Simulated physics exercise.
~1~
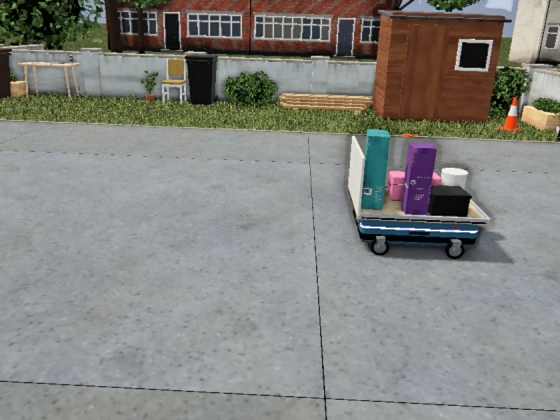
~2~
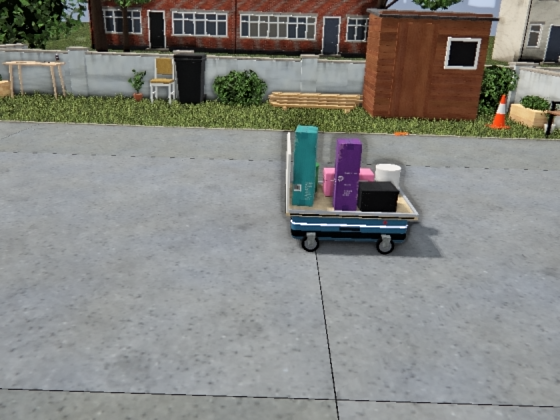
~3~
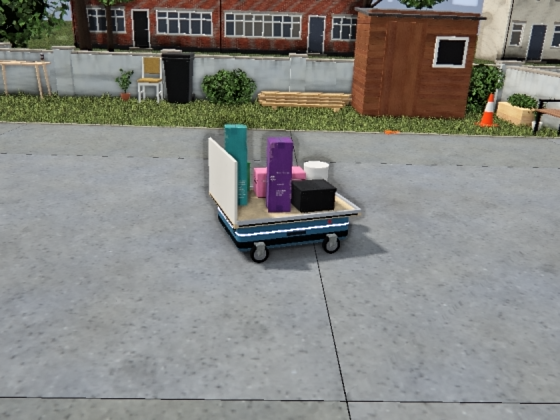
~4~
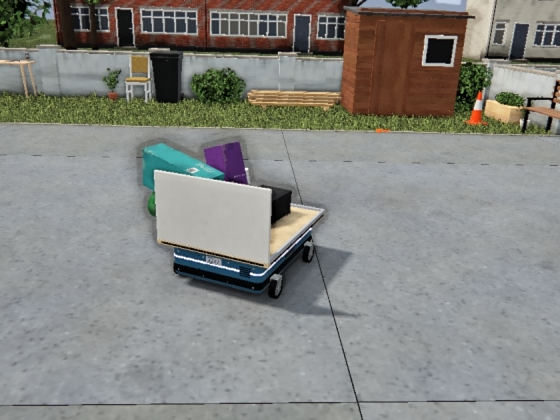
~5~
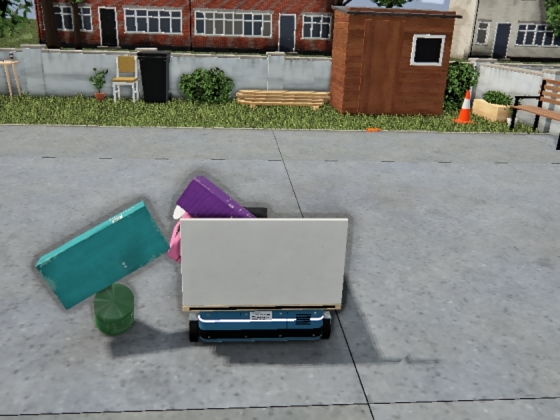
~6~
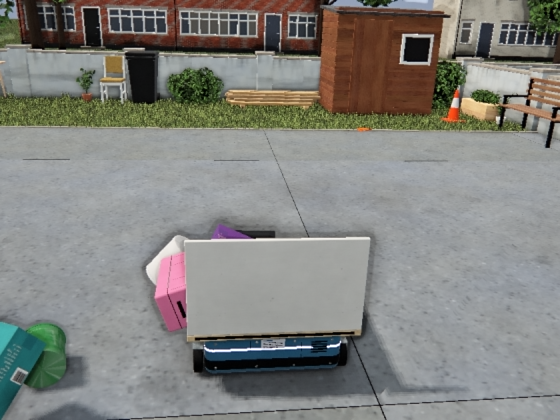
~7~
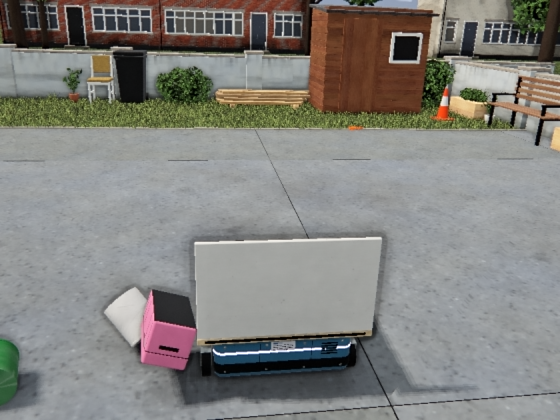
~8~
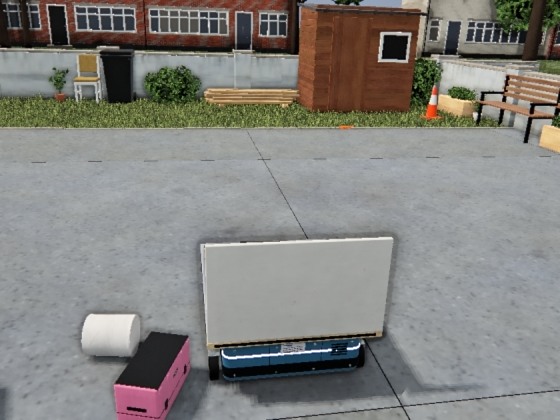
A flat cart loaded with boxes and pails rolled left across the paved yard and swung toward the viewer, sending the turquoise box, green pail, white pail and pink toolbox tumbling off to the left before it stopped, its board hiding what remained aboard.
